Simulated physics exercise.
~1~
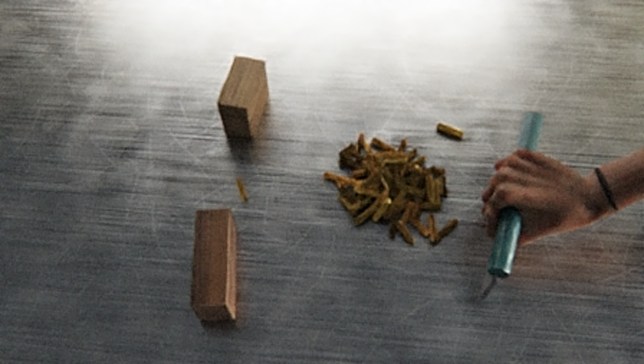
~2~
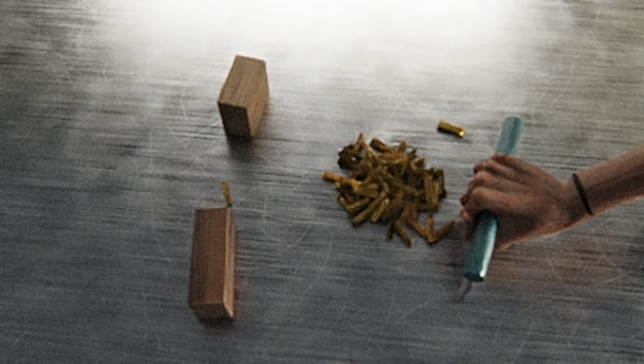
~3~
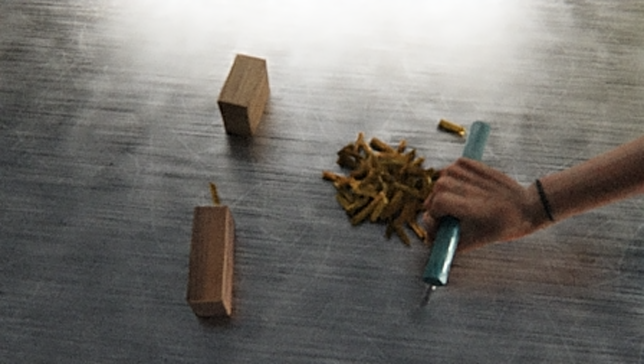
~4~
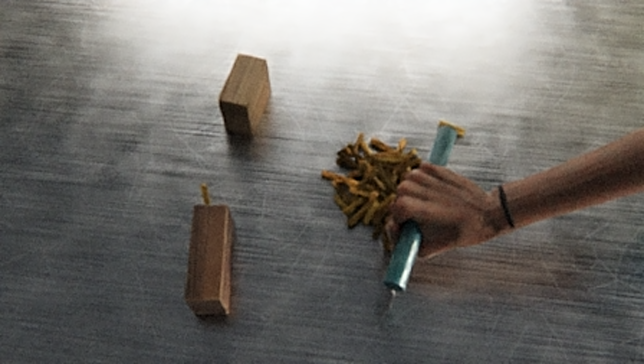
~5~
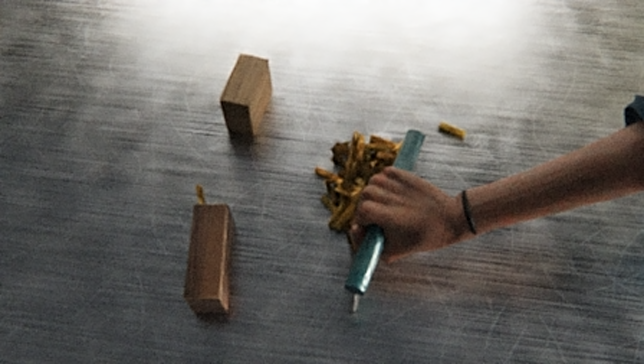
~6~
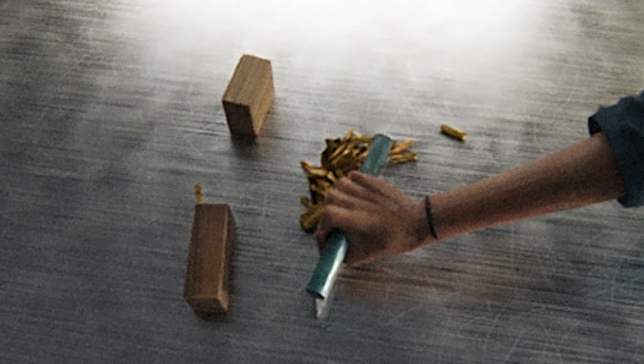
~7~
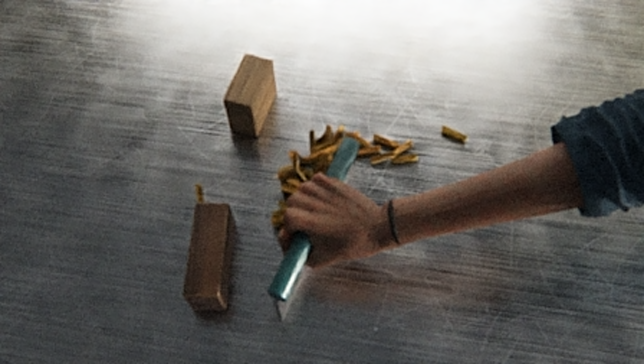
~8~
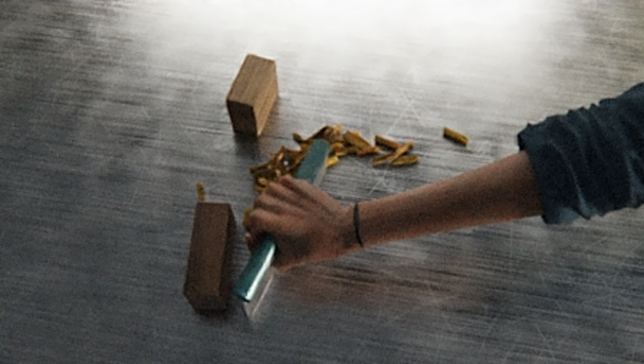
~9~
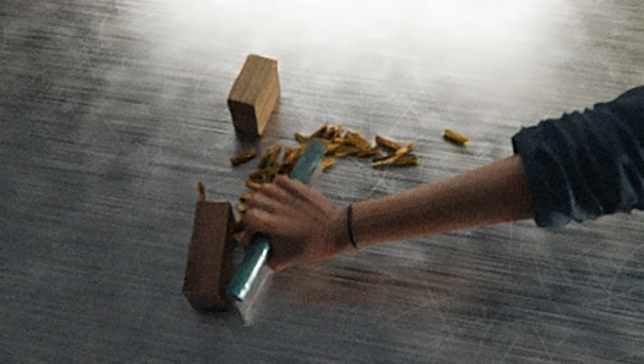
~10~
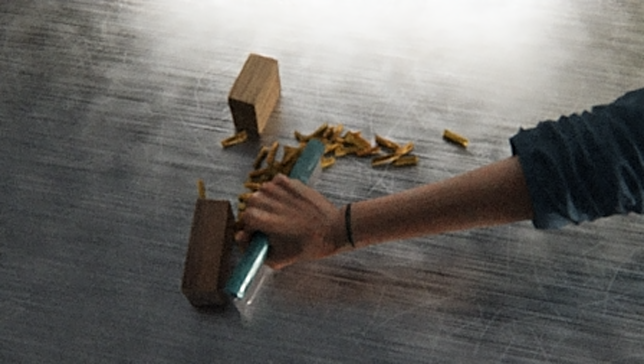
A hand pushes pasta pieces left with a teal scraper, leaving most short of two wooden blocks.
